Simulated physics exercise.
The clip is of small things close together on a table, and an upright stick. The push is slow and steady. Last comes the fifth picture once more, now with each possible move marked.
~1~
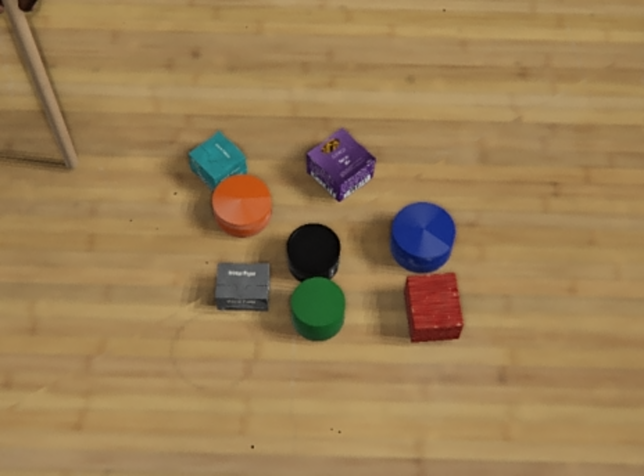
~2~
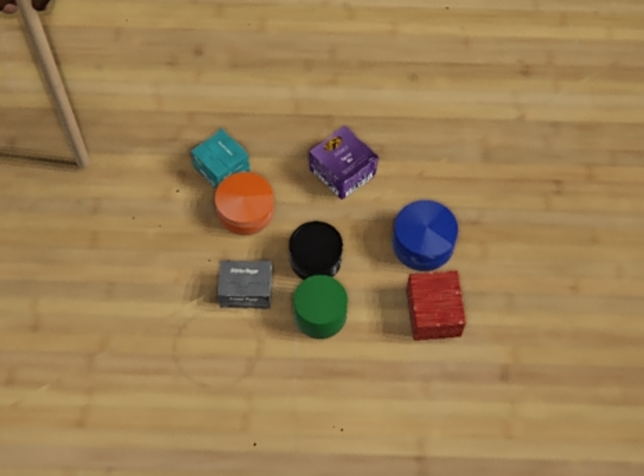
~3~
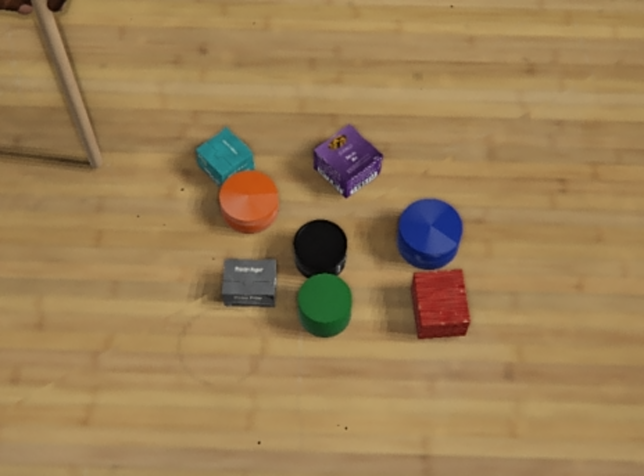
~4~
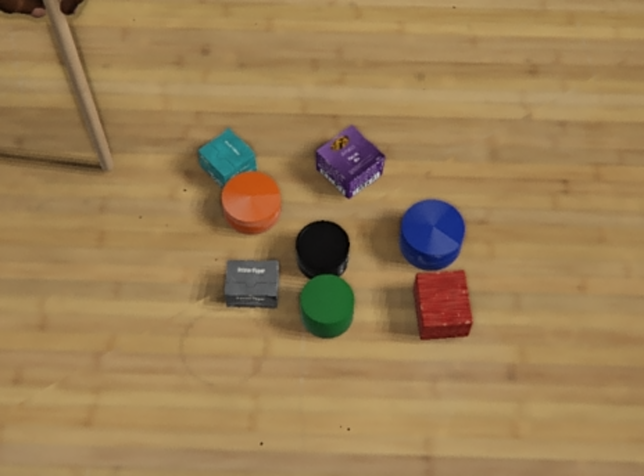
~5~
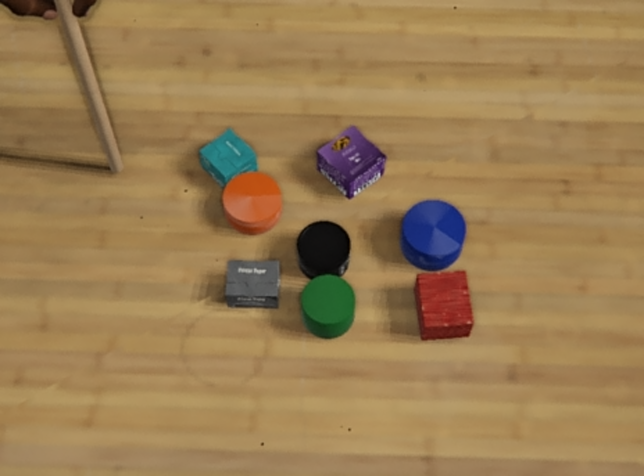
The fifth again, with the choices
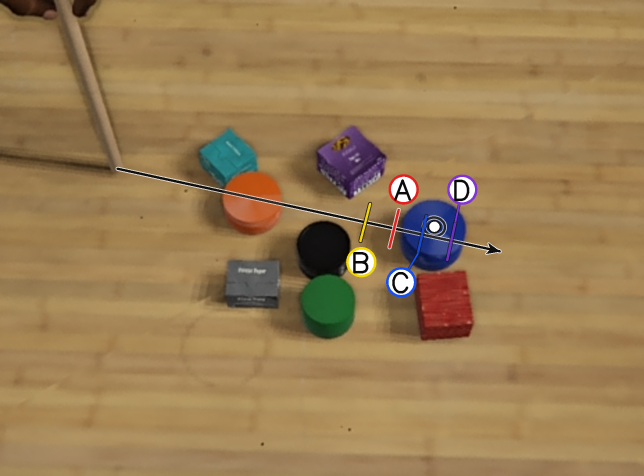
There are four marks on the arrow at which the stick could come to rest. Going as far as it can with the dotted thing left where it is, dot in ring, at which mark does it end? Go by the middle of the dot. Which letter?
As far as tick A.
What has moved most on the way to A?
The orange tin.
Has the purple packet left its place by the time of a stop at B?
No.
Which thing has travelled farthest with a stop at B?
The orange tin has gone farthest.
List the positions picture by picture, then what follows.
Orange tin (242, 206); purple packet (341, 165); black jar (314, 255), in the first frame.
Black jar (316, 253); turquoise packet (220, 161), in the second frame.
Red block (440, 305); blue tin (430, 234), in the third frame.
Green pot (327, 307); grey box (252, 285), in the fourth frame.
Orange tin (253, 204); purple packet (351, 162); black jar (324, 252), in the fifth frame.
On the marked copy, A at (394, 229); B at (366, 222); C at (422, 234); D at (451, 241); the arrow from (118, 169) to (500, 251); the white dot at (435, 227).
Taking A. A third of the way, foot of the stick (216, 191).
Two thirds of the way, foot of the stick (315, 212); orange tin (296, 234); black jar (340, 262).
When it is over, foot of the stick (394, 230); orange tin (296, 234); black jar (340, 262); the dot is still in its ring.
As for the rest, B keeps the dot in but is short; C shifts the dotted thing to (457, 245); D shifts the dotted thing to (483, 257).
